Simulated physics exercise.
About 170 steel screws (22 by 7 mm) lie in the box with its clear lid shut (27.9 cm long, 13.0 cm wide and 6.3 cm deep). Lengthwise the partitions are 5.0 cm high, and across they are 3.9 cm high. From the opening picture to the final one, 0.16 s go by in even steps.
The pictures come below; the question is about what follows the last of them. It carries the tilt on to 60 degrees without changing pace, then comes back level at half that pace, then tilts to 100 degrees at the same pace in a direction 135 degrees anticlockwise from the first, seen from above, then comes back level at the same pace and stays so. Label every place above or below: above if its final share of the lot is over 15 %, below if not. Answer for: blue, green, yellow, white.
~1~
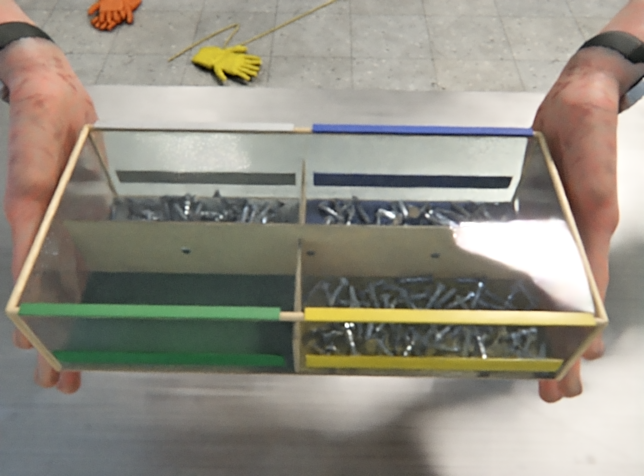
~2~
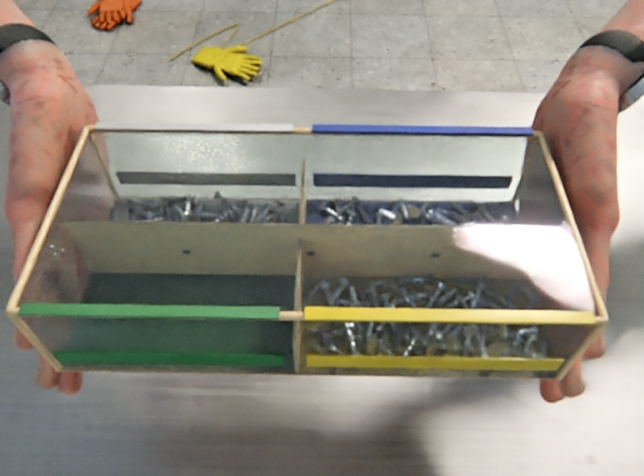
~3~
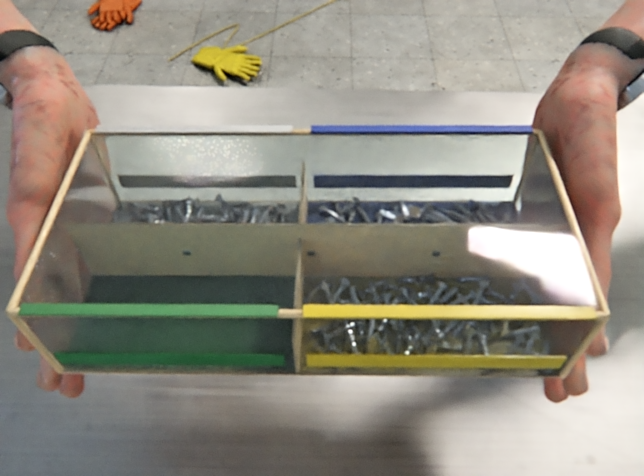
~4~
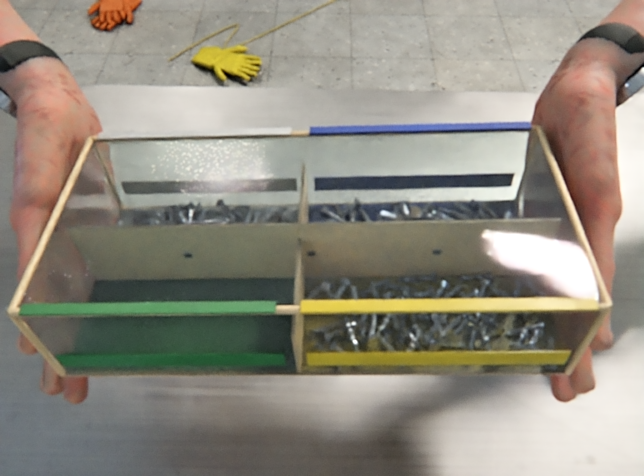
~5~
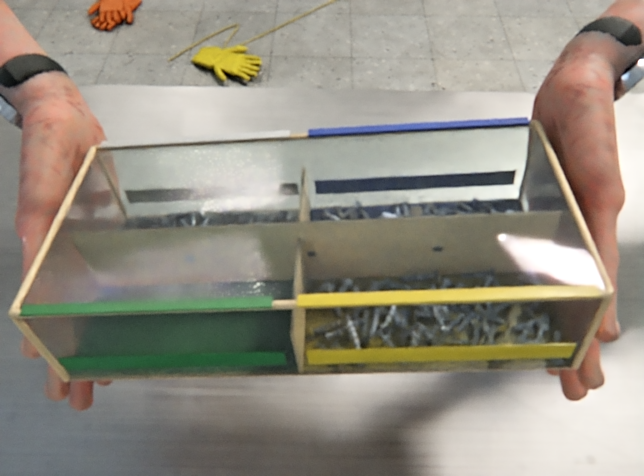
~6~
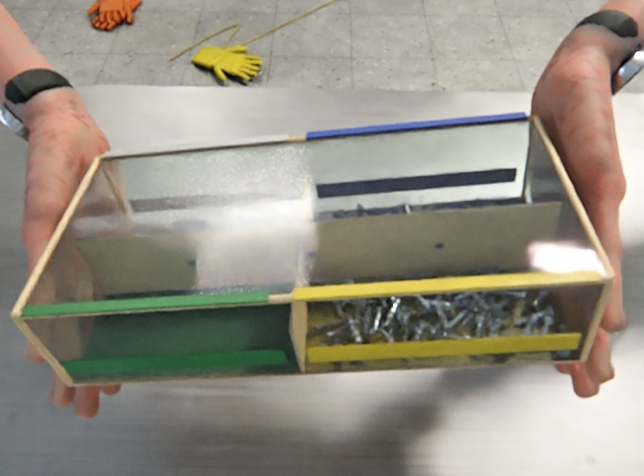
Blue: Above, green: Below, yellow: Above, white: Above.
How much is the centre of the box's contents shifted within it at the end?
Net shift: Around 3.0 cm.
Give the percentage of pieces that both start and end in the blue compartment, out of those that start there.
I'd say around 90 per cent.
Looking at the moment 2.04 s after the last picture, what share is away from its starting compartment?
Near 0 in a hundred.
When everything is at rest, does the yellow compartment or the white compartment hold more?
The larger share is in the yellow compartment.
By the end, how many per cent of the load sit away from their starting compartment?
10 %, roughly.
Then, 1.11 s after the last picture, tilt 26 degrees; blue 35 %, yellow 35 %, white 30 %; middle of all pieces near (319, 257).
Then, 2.04 s after the last picture, tilt 43 degrees; blue 35 %, yellow 35 %, white 30 %; middle of all pieces near (313, 237).
Then, 2.89 s after the last picture, tilt 72 degrees; blue 30 %, green 5 %, yellow 35 %, white 25 %; middle of all pieces near (315, 263).
Then, 3.71 s after the last picture, tilt 0 degrees; blue 30 %, green 10 %, yellow 35 %, white 25 %; middle of all pieces near (317, 290).
In the end, blue 30 %, green 10 %, yellow 35 %, white 25 %.
